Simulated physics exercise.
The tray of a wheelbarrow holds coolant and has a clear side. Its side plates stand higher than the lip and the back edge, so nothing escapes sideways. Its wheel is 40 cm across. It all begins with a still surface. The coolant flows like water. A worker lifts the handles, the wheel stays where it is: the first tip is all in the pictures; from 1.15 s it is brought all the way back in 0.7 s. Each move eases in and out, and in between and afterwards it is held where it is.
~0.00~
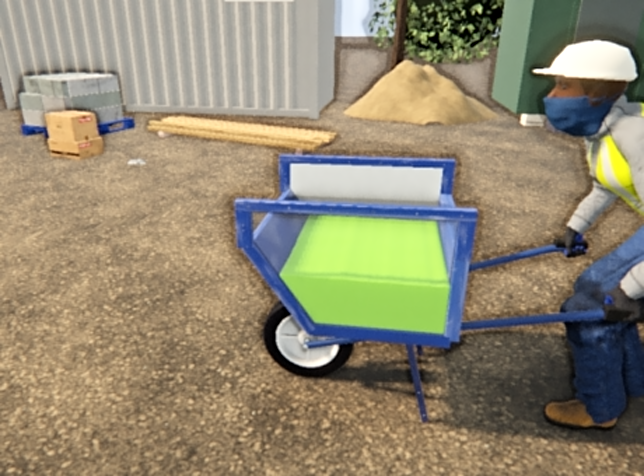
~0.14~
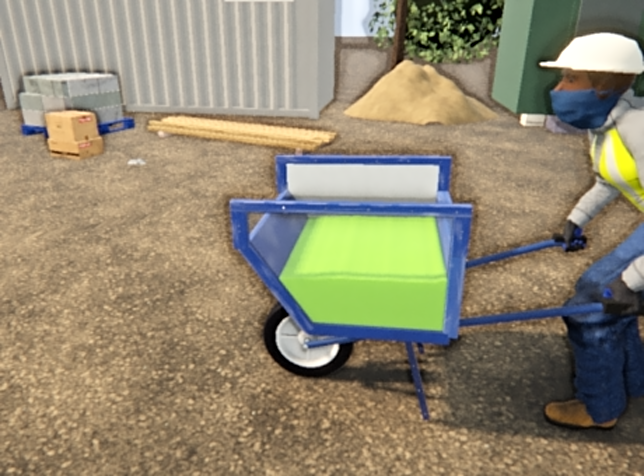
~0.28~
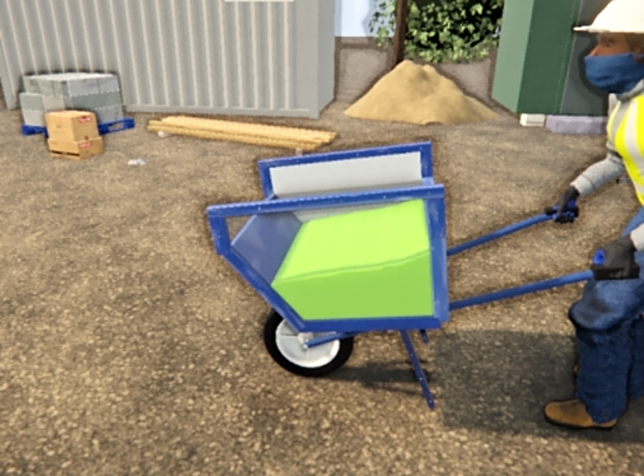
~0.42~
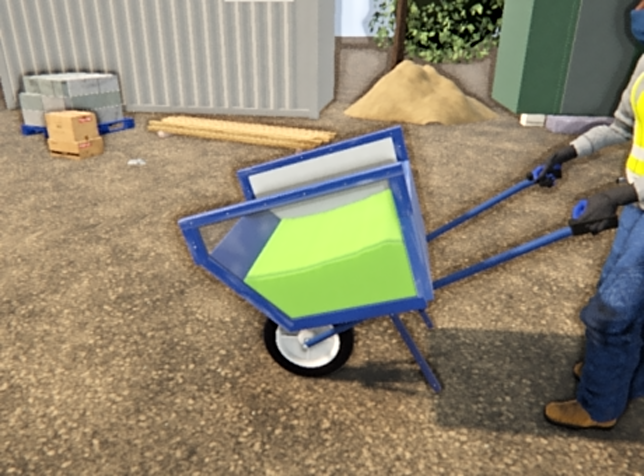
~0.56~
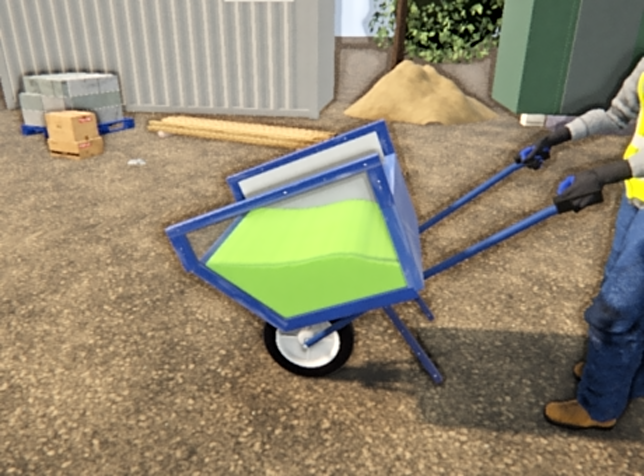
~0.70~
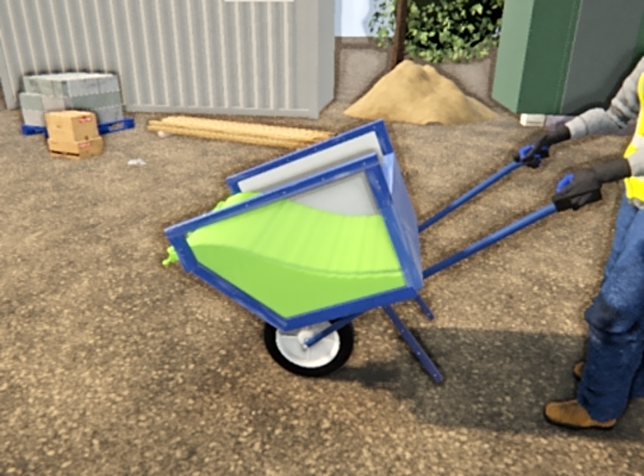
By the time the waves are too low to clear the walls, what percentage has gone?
It loses close to 36 per cent.
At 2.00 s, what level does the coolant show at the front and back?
About 4 cm in front and 26 cm behind.
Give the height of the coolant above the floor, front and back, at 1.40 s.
About 18 cm in front and 0 cm behind.
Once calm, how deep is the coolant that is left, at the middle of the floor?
Roughly 8 cm.
Then, 1.40 s in, the barrow is at 17° forwards, the surface stands 18 cm on the front, 0 cm on the back; the loss stands at 35 per cent, over the front.
Then, 2.00 s in, the surface stands 4 cm on the front, 27 cm on the back; the loss stands at 35 per cent, over the front.
Then, 2.65 s in, the surface stands 16 cm on the front, 6 cm on the back; the loss stands at 36 per cent, over the front.
Then, 4.74 s in, the loss stands at 36 per cent, over the front, 20 of 57 litres.
